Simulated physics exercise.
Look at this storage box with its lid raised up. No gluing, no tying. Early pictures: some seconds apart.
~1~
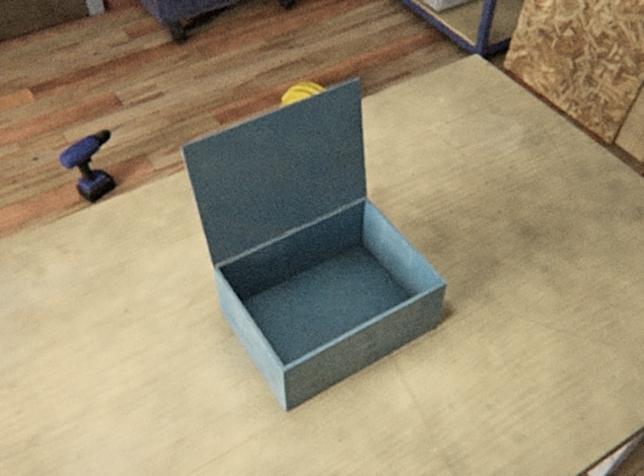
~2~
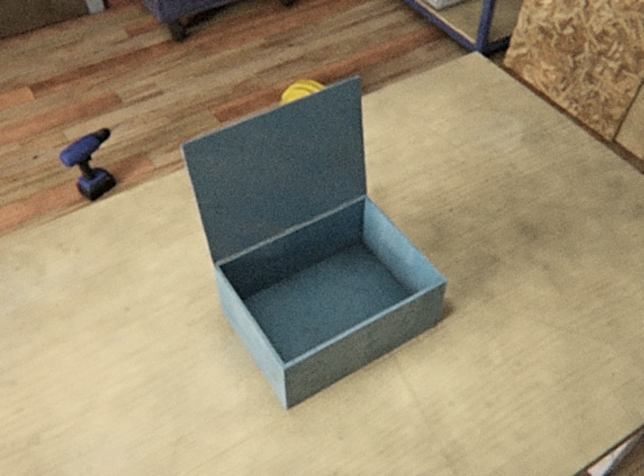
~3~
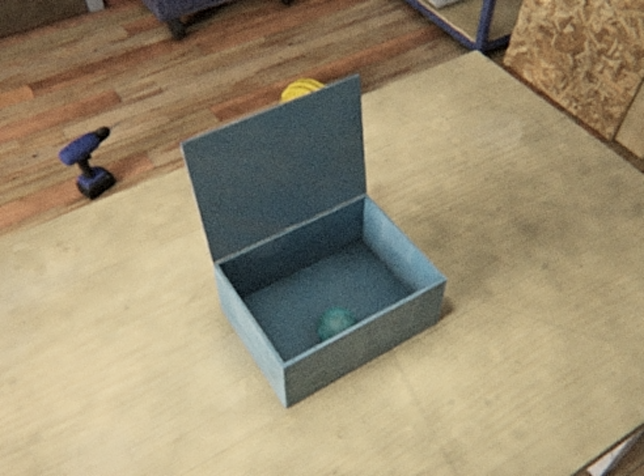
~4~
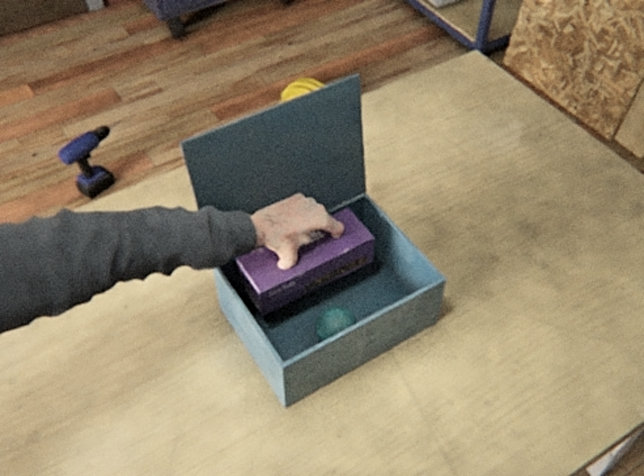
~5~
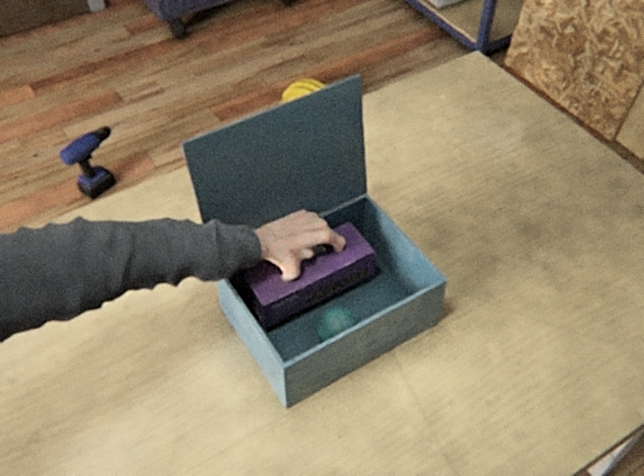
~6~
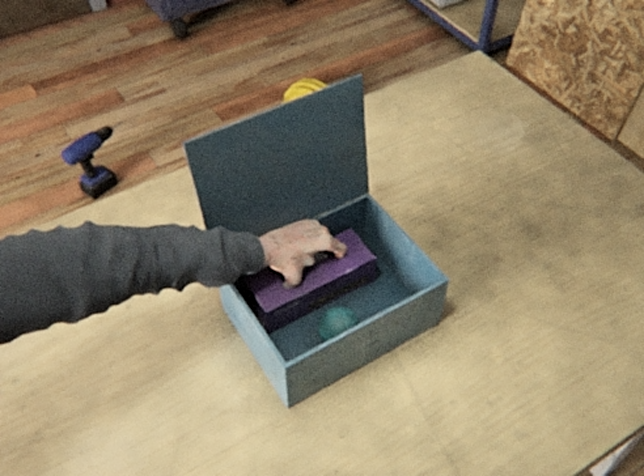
In a workshop with a wooden floor, a pale tabletop is seen from above at an angle, the view staying almost still. A blue-grey box stands open at the centre with its lid raised, a dark blue drill at upper left and something yellow behind. A small green ball appears inside near the front, then a grey-sleeved arm reaches from the left and lowers a purple carton into the box, still holding it.
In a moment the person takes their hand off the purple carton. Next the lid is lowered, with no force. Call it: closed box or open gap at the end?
Closed box.
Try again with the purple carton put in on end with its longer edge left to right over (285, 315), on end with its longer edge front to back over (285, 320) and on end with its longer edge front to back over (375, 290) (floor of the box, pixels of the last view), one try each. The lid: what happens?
So: First go, the lid can't get down; second go, it can't get down; third go, it can't get down.
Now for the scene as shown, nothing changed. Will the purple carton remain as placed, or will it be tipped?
Result: The purple carton remains as it was set.
Then, 1.20 s past the last view, lid starting down.
Then, 1.60 s past the last view, lid 58° above the rim.
Then, 1.90 s past the last view, lid 30° above the rim.
Then, 2.10 s past the last view, lid 9° above the rim.
Finally, lid shut; both still in place. Final places as the last picture's camera would see them, purple carton near (311, 279).
